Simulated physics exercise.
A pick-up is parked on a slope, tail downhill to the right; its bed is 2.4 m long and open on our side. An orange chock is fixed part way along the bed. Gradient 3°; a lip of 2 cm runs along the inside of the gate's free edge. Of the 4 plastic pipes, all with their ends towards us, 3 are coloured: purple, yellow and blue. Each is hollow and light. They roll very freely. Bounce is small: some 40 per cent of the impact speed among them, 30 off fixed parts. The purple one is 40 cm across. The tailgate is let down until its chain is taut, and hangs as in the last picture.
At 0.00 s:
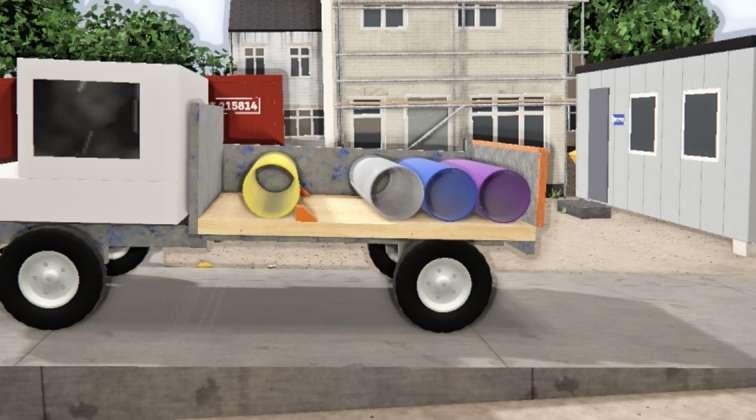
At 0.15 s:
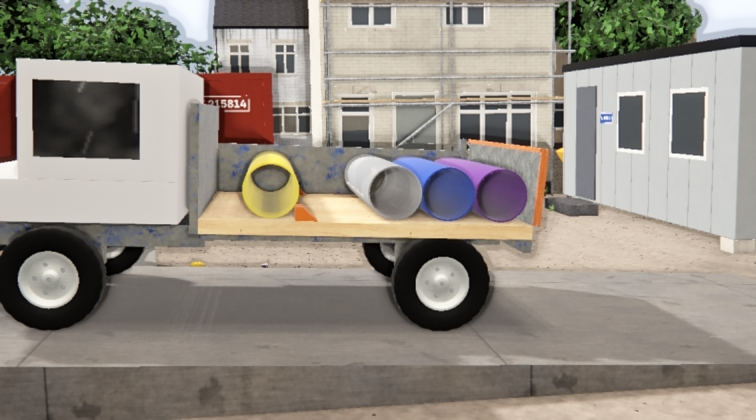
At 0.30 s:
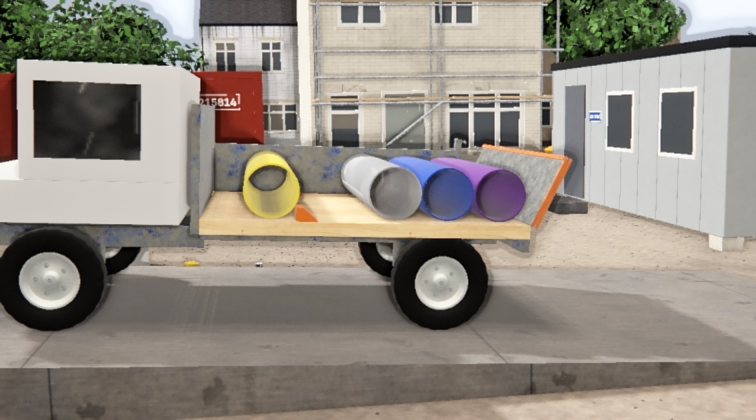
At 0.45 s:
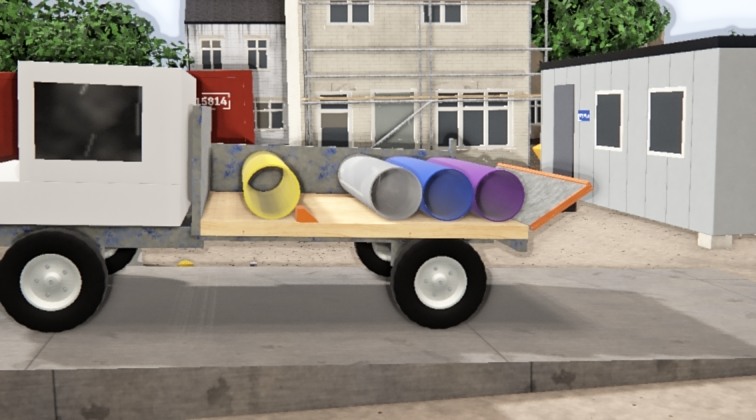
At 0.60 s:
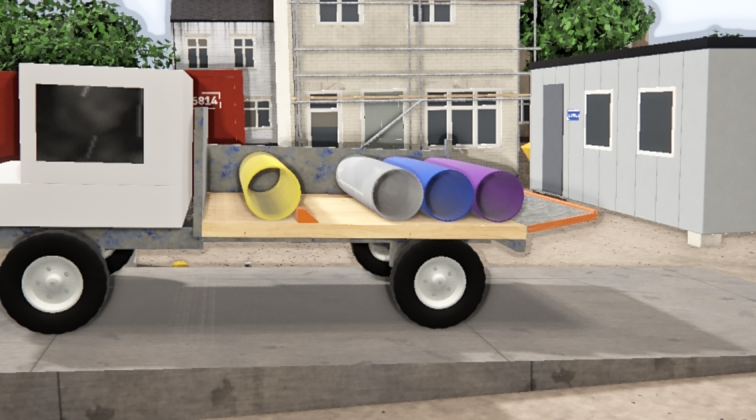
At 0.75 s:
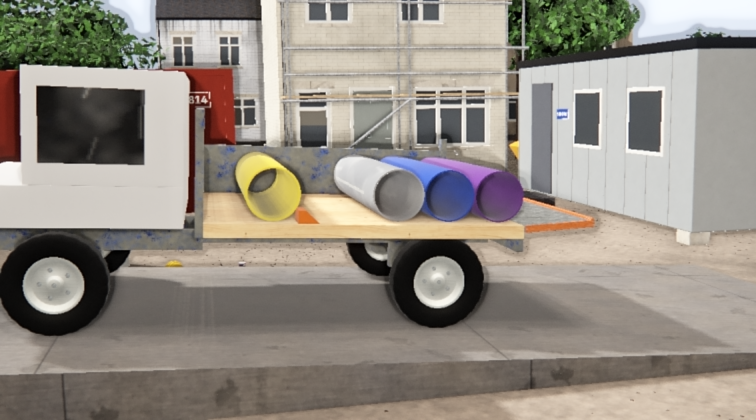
The tailgate swings down to the right while four plastic pipes stay on the pick-up's bed.
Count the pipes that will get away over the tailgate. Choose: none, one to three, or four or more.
Out of 4: None.
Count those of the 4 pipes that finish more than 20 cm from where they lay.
The count is 3.
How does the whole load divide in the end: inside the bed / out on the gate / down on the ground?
2, 2 and 0.
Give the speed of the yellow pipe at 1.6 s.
About 0.0 m/s.
Then, 1.6 s in, purple is on the gate, 5 cm past the hinge, rolling right; yellow is on the bed, 190 cm short of the hinge; blue is on the bed, 40 cm short of the hinge, rolling right; 0 out so far.
Then, 2.7 s in, purple is on the gate, 30 cm past the hinge, rolling right; blue is on the bed, 10 cm short of the hinge, rolling right; still the same for yellow; 0 out so far.
In the end (4.0 s), purple is on the gate, 45 cm past the hinge; yellow is on the bed, 190 cm short of the hinge; blue is on the gate, 5 cm past the hinge; 0 out so far.
